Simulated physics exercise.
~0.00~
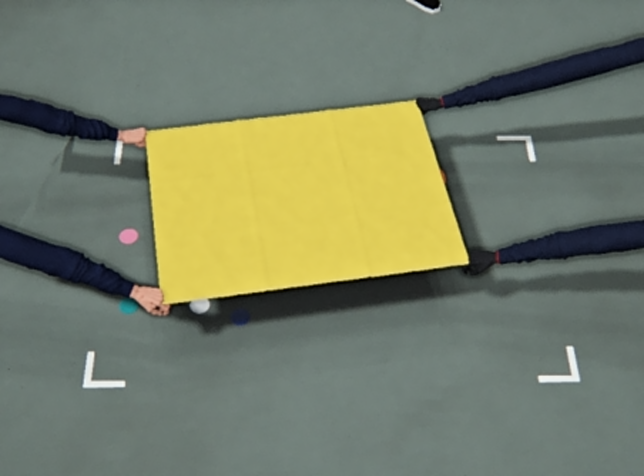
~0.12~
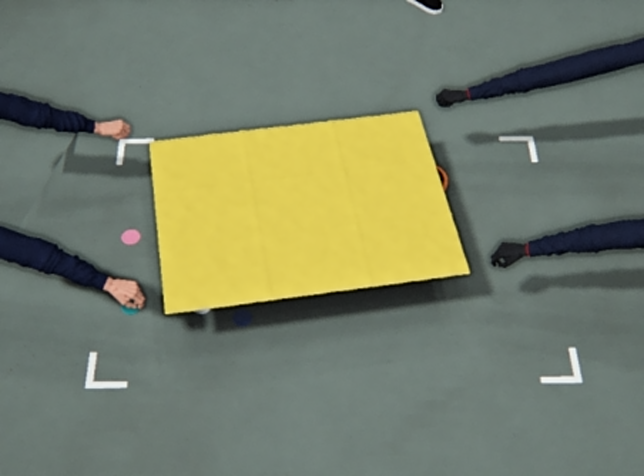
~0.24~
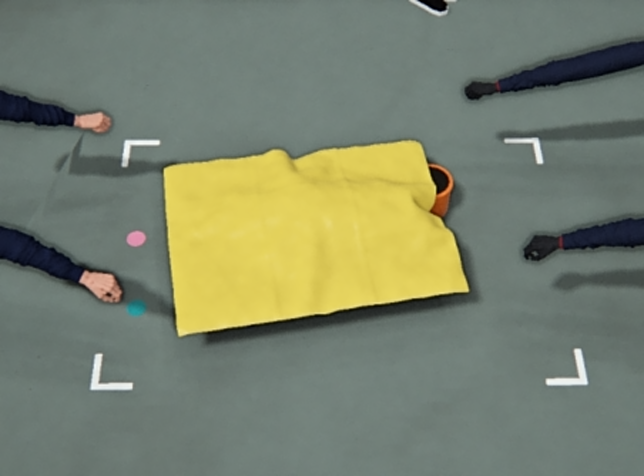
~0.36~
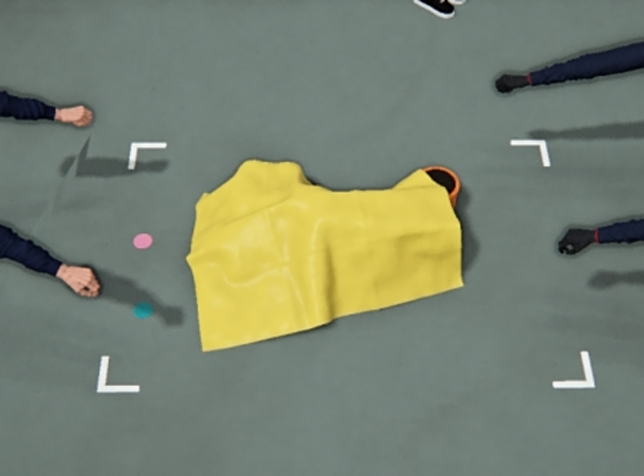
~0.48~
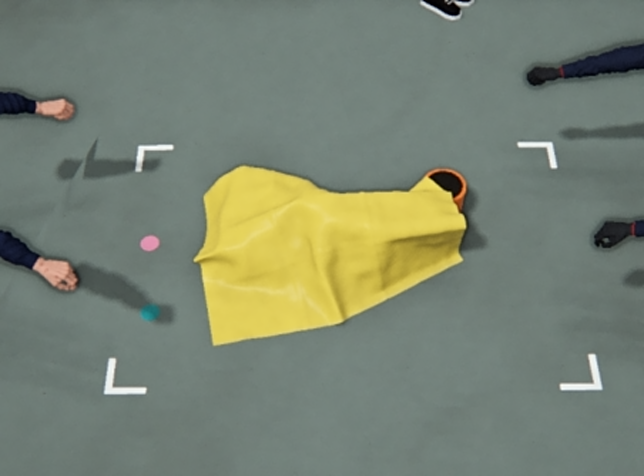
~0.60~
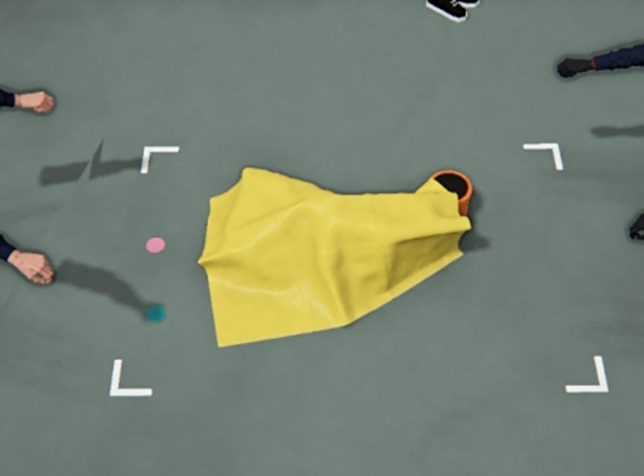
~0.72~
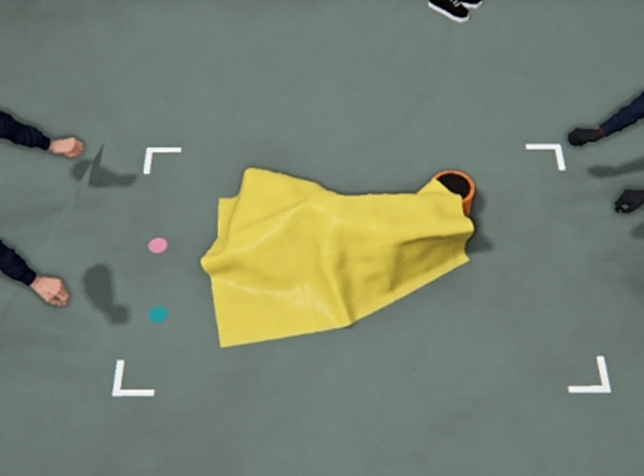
A yellow tarp held level by four hands was let go and dropped over objects on the hallway floor, crumpling as it covered a white lid and blue disc, leaving an orange-rimmed container peeking out and the pink and teal coasters uncovered.
